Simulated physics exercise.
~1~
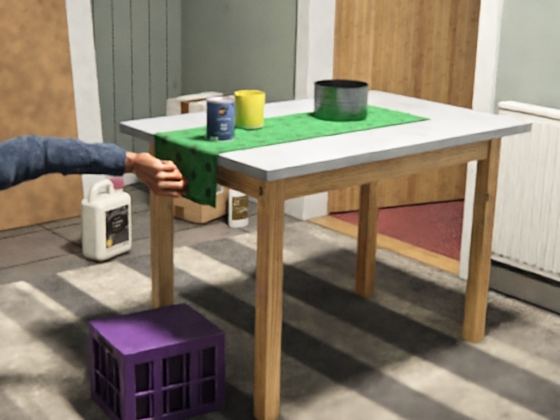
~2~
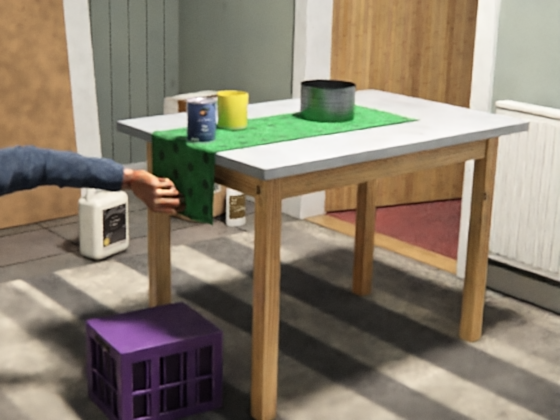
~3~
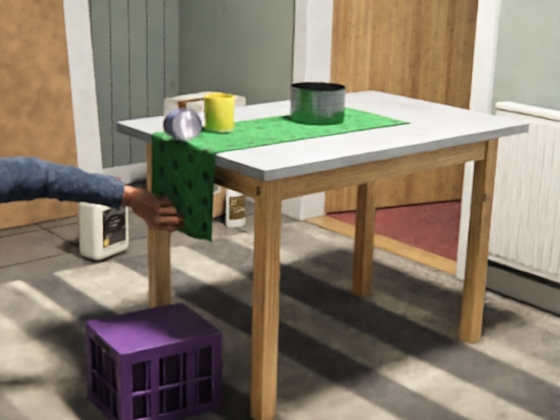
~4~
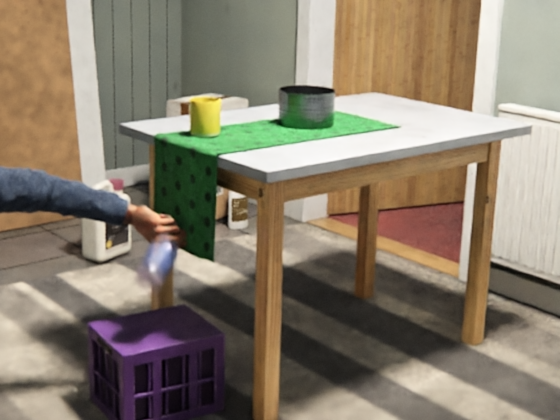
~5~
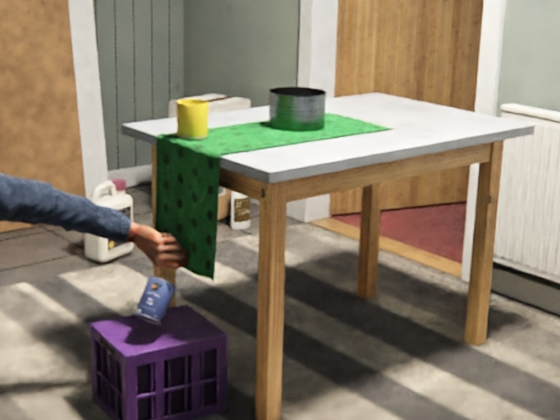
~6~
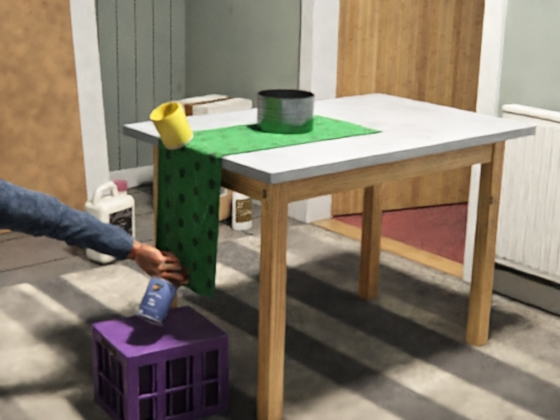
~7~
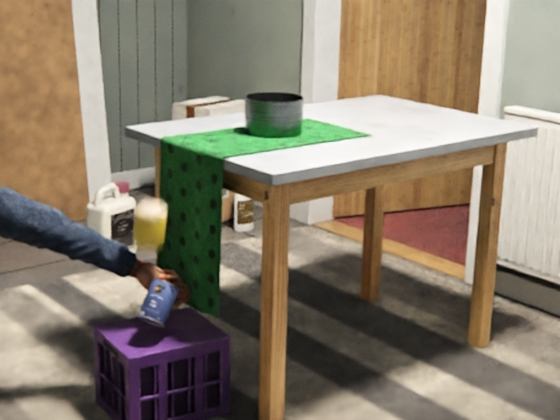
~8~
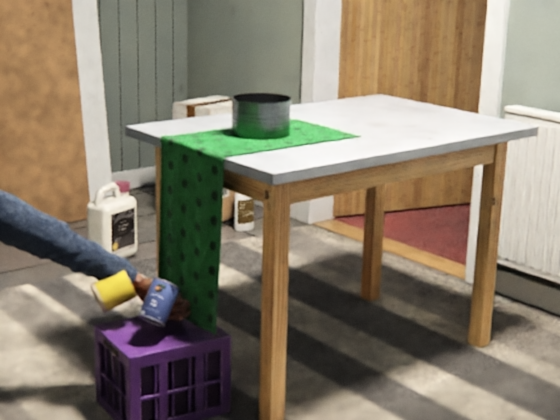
In a sunlit room seen from slightly above by a gently swaying camera, a white-topped wooden table stands beside a radiator, with a purple crate on the floor below its left end. A blue tin, a yellow mug and a dark metal pot sit on a green runner. A hand at the left pulls the runner down over the end, drawing everything leftward. The tin tips at the edge and drops, coming to lean by the hand above the crate. The mug then tilts and falls after it. Finally the hem reaches the crate, while the pot remains on the table.
